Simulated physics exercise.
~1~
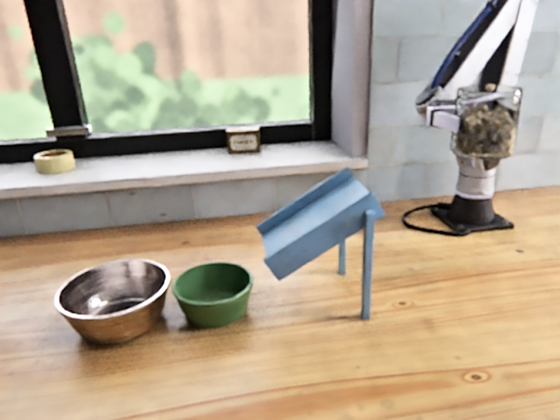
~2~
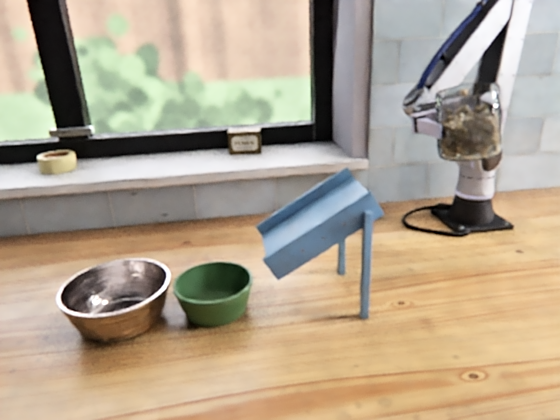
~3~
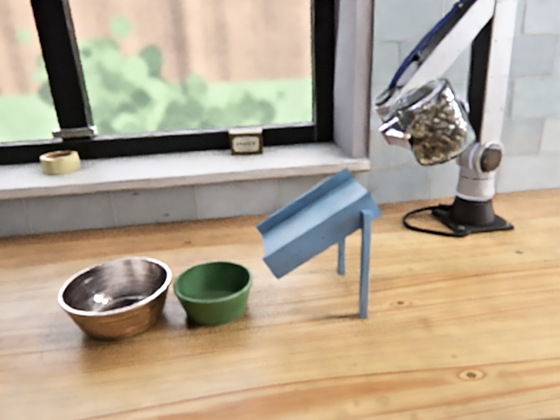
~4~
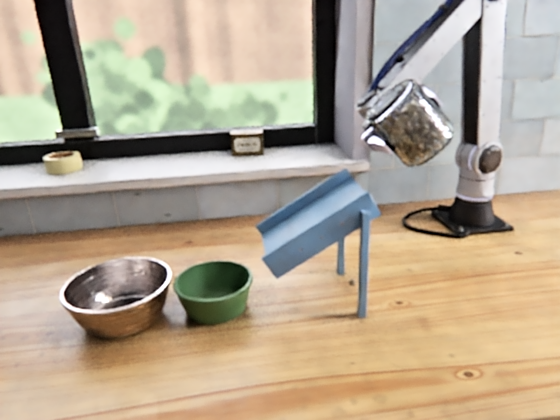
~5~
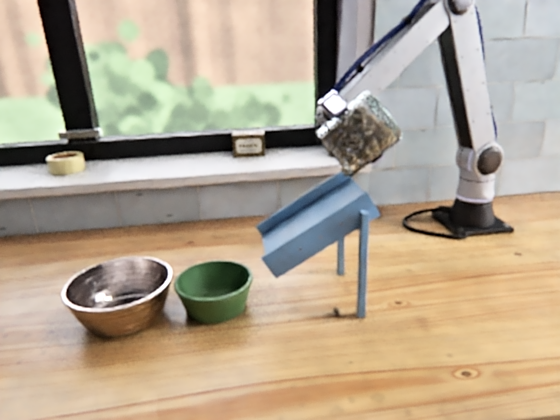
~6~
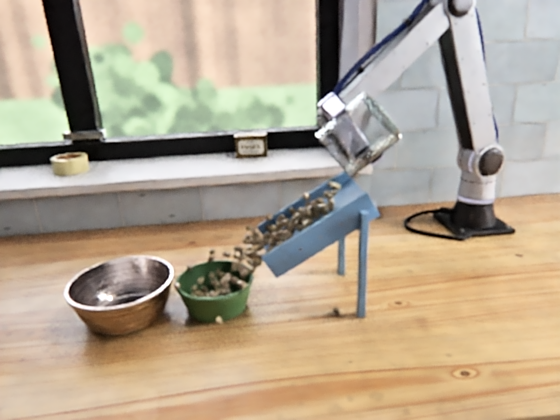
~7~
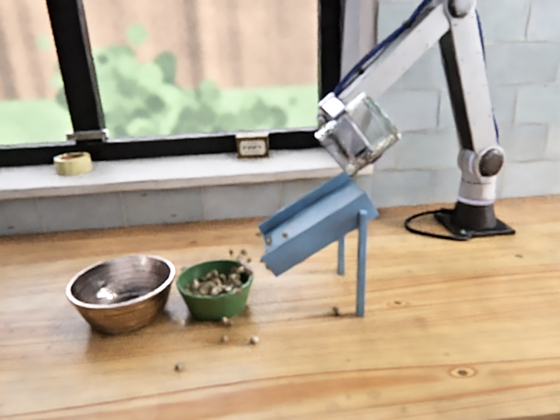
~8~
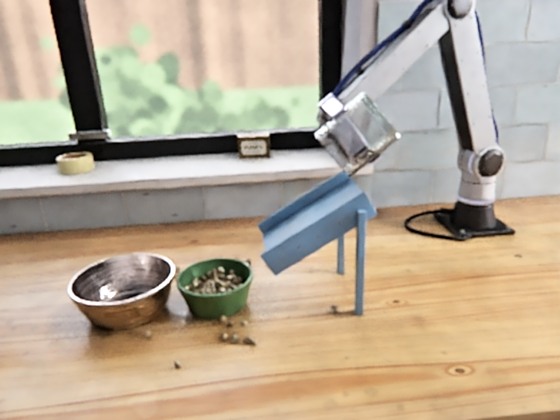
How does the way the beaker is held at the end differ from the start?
At the start the robot arm holds the beaker upright, and at the end it holds it upside down above the blue chute.
A robot arm at the right of a wooden counter, seen from the front and slightly above, holds a clear beaker full of small pebbles near a tiled wall and a window. A blue chute on legs stands in the middle, with a green bowl and a metallic bowl to its left. The arm swings the beaker left, leaning it more and more until it tips over the chute. The pebbles slide down into the green bowl, and a few scatter on the counter. The arm ends still, holding the emptied beaker over the chute.
